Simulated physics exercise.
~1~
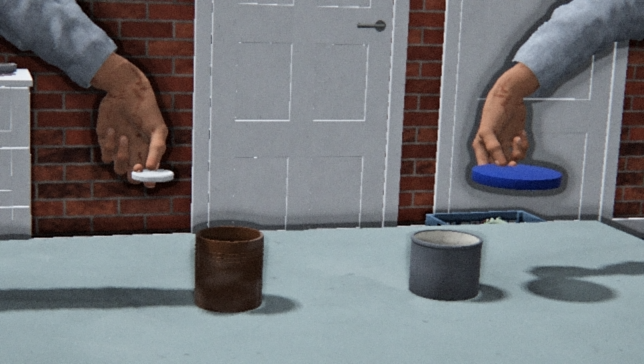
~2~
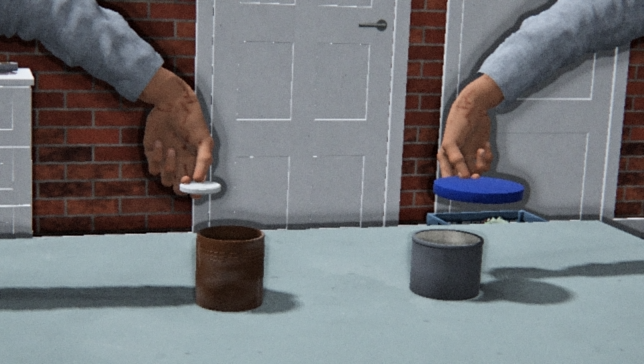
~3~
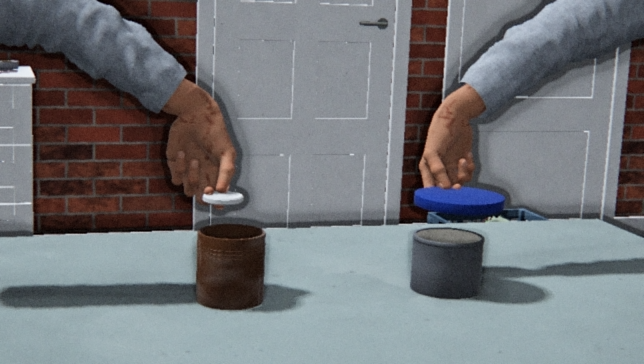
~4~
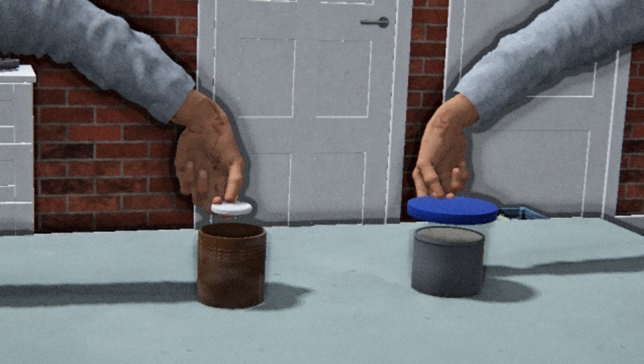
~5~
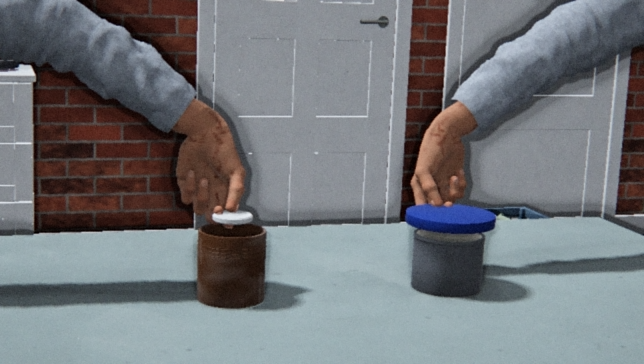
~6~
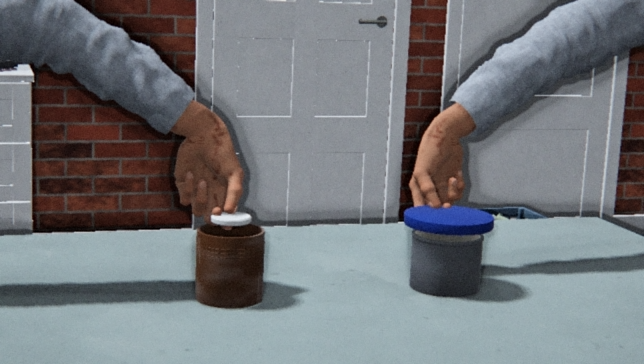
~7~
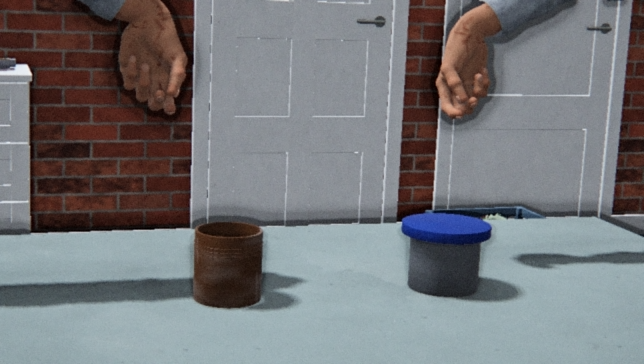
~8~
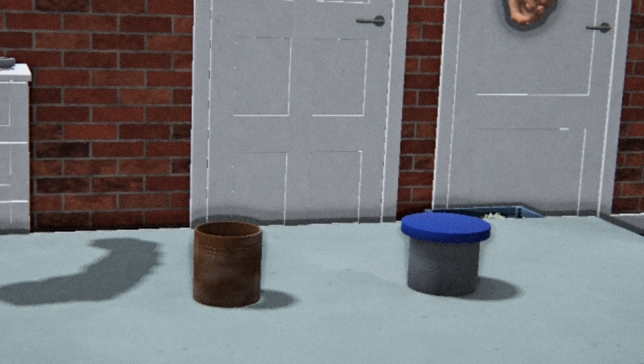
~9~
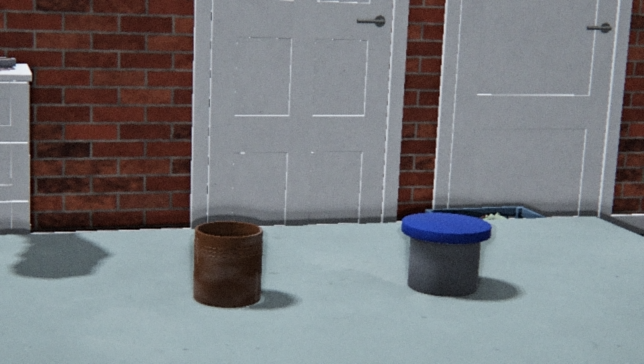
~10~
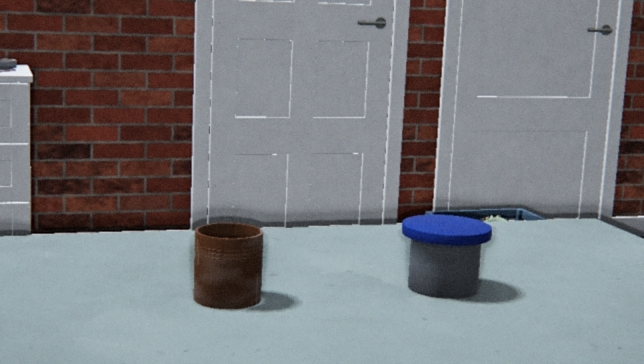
Two hands release discs over two pots; the white one drops inside, the blue covers its pot.
